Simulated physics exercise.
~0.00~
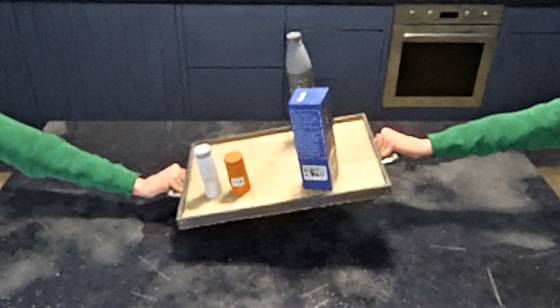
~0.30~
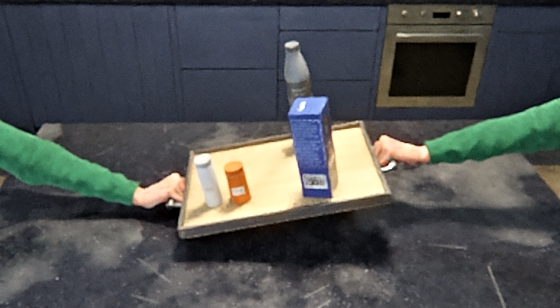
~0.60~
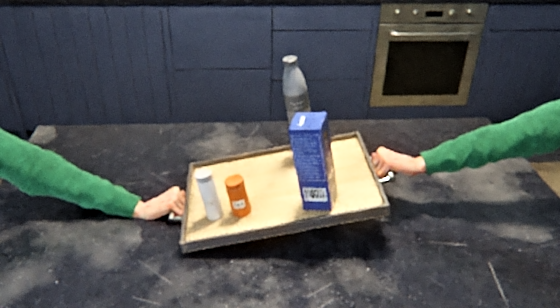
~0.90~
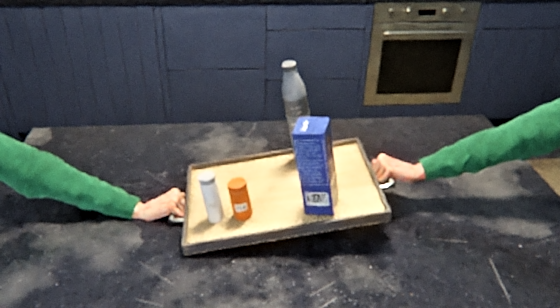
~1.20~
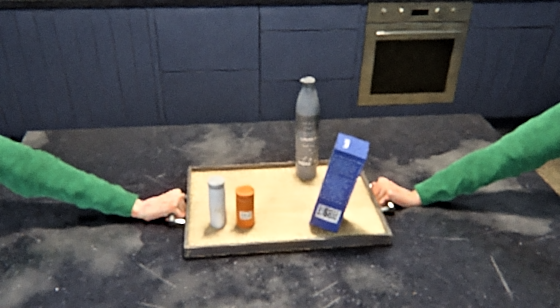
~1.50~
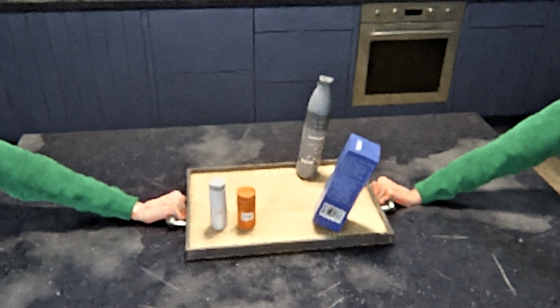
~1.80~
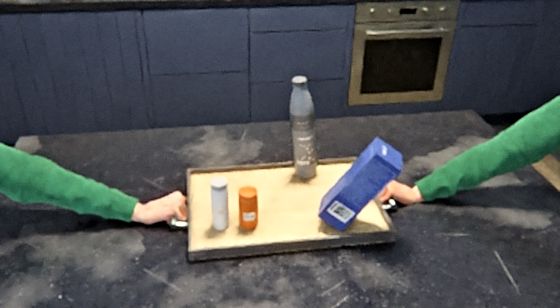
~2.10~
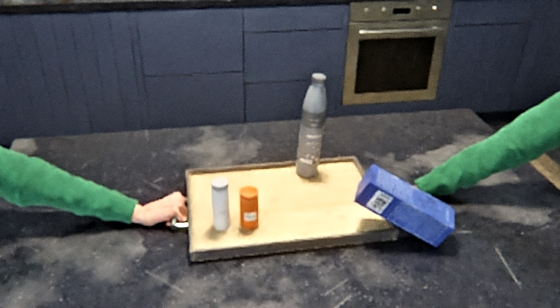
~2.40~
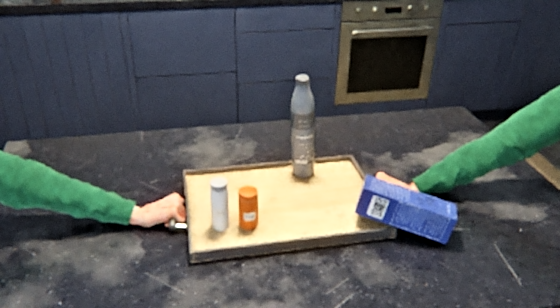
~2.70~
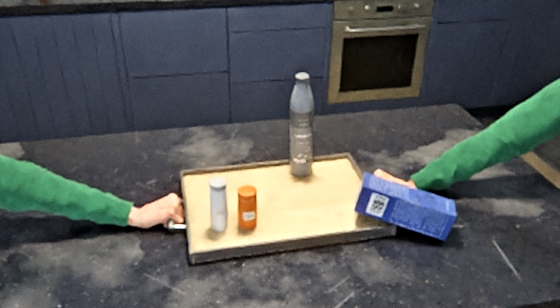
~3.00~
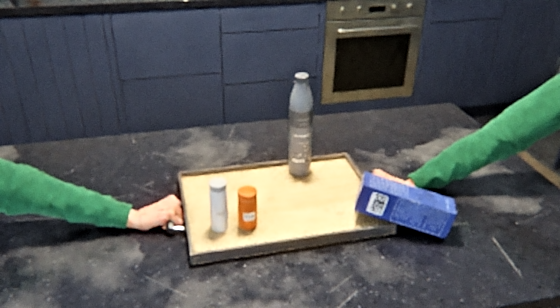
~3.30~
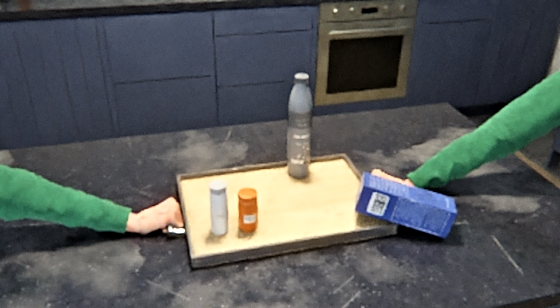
Two green-sleeved hands hold a shallow tray, its left side lower, over a dark, mottled table, seen from the front and slightly above in a kitchen with navy cabinets and a steel oven. On it stand a white shaker and an orange shaker at left, a grey bottle at the back and a tall blue carton at right. The tray's raised right side comes down until it lies flat. The bottle wobbles and settles upright, while the carton tips rightward over the edge. It ends on its side off the tray, by the right hand, with the others still standing.
